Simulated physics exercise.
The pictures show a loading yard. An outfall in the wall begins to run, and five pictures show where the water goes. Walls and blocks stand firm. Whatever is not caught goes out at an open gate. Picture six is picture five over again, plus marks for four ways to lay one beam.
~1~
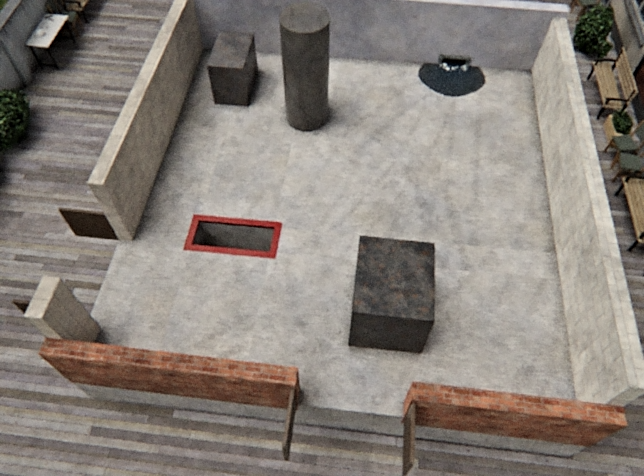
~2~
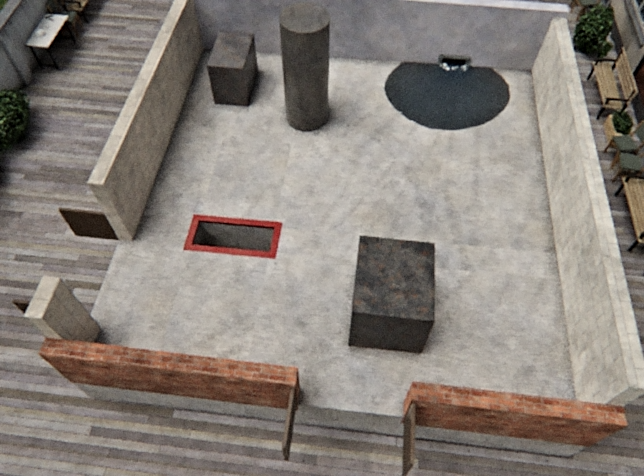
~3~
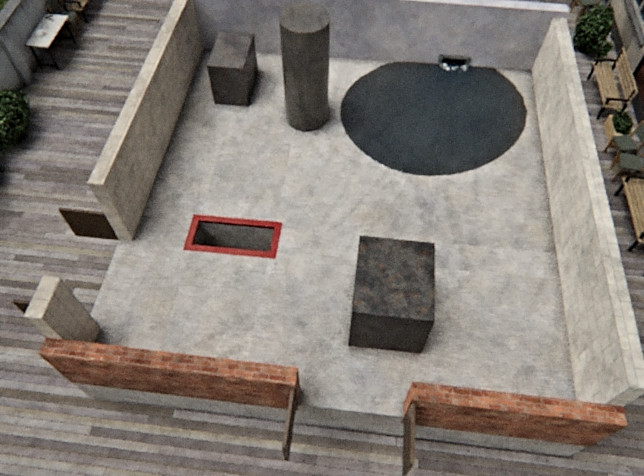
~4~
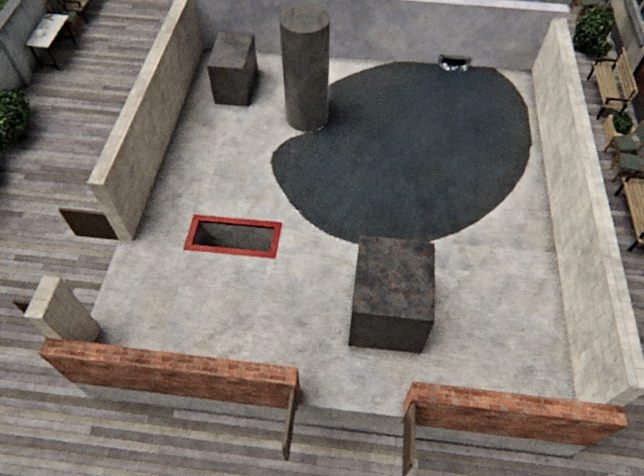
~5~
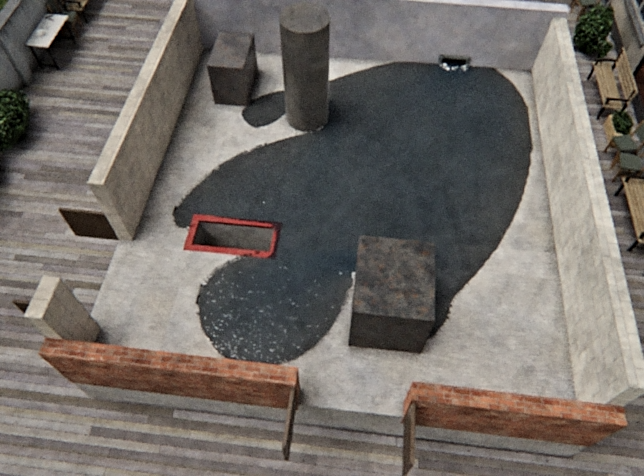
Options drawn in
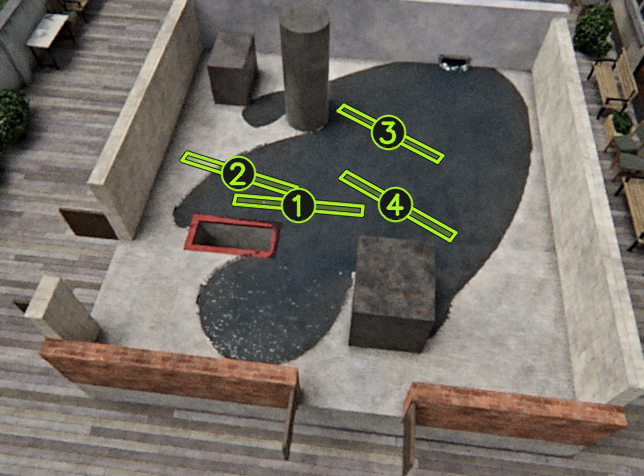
A walled concrete loading yard, ringed by wooden decking, is seen from high above by a still camera. Pale walls flank it, low brick walls line the front, a dark column and block stand at the back, a larger dark block sits nearer, and a red-rimmed drain lies left of centre. Dark liquid spreads from the outfall at the back wall, passes the column and near block, and reaches the drain.
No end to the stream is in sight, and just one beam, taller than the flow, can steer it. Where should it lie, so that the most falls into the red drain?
Take 4.
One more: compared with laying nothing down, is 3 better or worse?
It is worse.
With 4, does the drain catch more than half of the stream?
No.
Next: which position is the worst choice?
Position 1.
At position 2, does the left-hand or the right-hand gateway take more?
The left gate.
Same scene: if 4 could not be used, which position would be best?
Position 2.
On the marked copy, 1 from (234, 199) to (362, 210); 2 from (184, 156) to (295, 191); 3 from (341, 108) to (440, 158); 4 from (343, 174) to (453, 236).
For position 1, about 3 % of the stream goes into the red drain, about 96 % out by the gates.
For position 2, about 20 % of the stream goes into the red drain, about 79 % out by the gates.
For position 3, about 12 % of the stream goes into the red drain, about 87 % out by the gates.
For position 4, about 34 % of the stream goes into the red drain, about 64 % out by the gates.
